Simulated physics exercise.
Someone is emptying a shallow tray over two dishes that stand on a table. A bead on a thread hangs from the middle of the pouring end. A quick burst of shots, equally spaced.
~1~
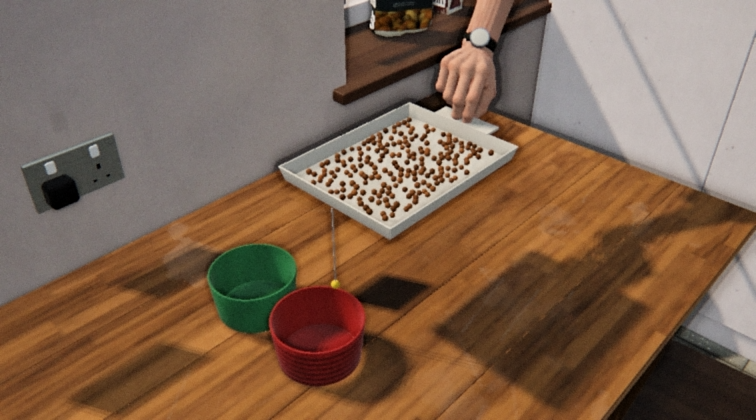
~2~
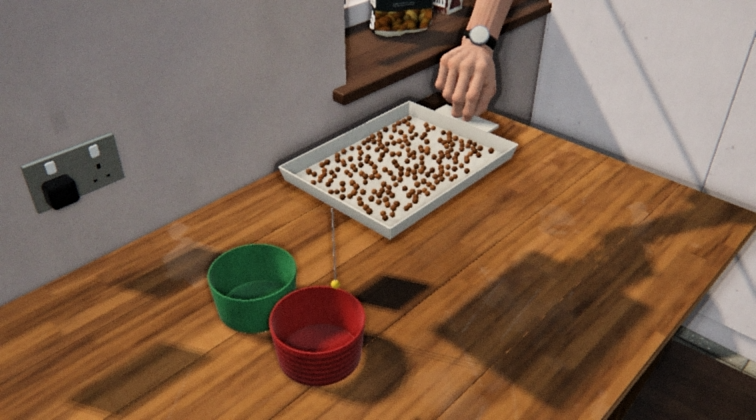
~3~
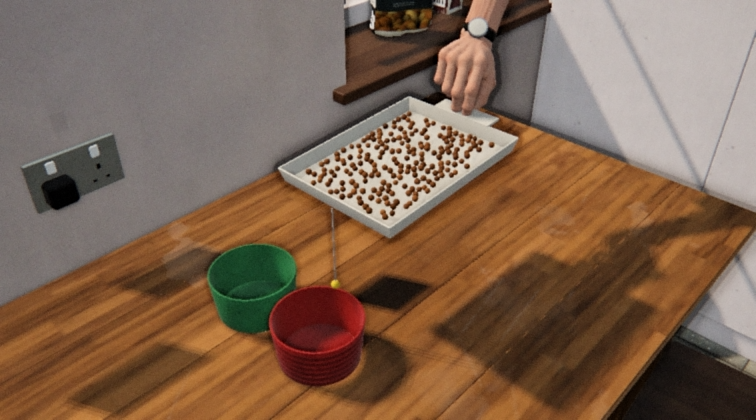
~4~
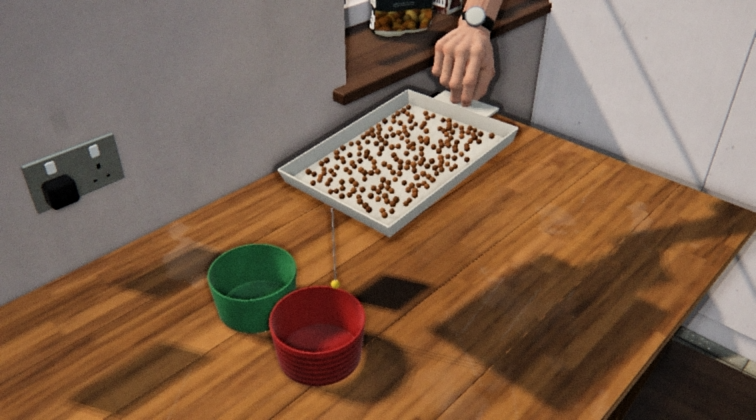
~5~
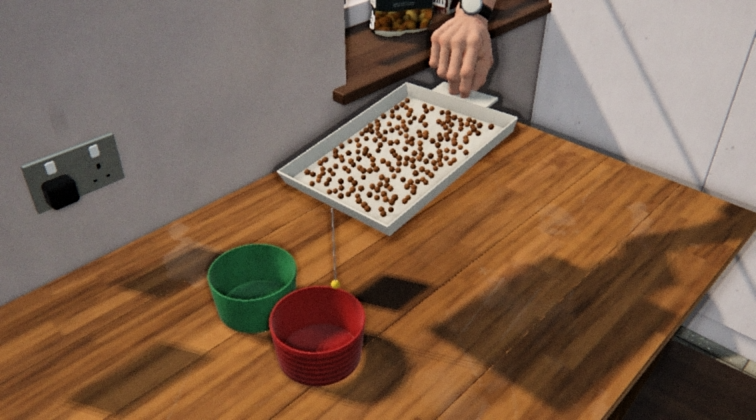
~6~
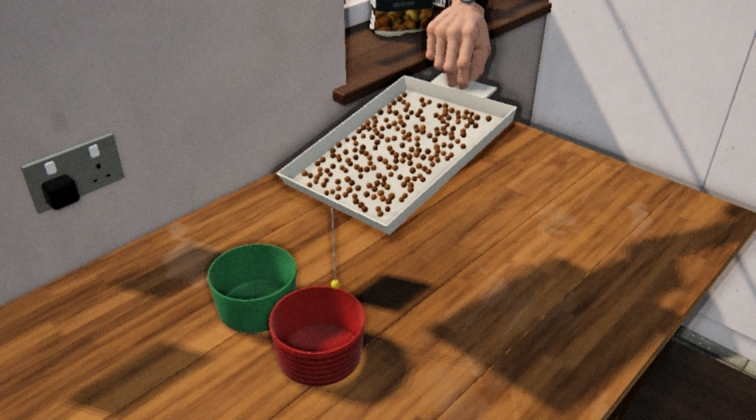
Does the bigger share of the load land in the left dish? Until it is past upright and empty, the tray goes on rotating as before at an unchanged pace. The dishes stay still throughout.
The left-side dish receives more.
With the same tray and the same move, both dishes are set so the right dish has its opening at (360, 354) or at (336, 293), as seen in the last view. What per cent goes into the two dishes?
About 60 per cent, then about 70 per cent.
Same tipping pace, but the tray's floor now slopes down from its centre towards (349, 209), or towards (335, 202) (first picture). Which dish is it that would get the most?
The rightmost dish, then the rightmost dish.
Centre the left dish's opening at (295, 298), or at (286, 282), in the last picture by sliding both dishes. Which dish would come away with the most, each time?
The leftmost dish, then the leftmost dish.
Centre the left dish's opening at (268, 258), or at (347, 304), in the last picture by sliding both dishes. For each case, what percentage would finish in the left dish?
In order: 70 percent and 10 percent.
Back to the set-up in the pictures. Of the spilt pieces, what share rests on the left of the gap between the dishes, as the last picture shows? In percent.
Looks like close to 50 per cent of it.
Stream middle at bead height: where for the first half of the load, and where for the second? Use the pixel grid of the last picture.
Initially about (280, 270); subsequently about (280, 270).
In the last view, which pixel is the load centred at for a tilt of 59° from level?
Near (317, 175).
Soon after the last picture, tray tipped steeply; nearly all on the tray; a stray few in the left dish; a stray few in the air.
A little later, tray tipped right over; a small part on the tray; a small part in the right dish; about two thirds in the left dish; a stray few outside both; a small part in the air.
Later still, tray tipped past a quarter turn; about a quarter in the right dish; most in the left dish; a small part outside both.
At rest, tray tipped past a quarter turn; about a quarter in the right dish; most in the left dish; a small part outside both.
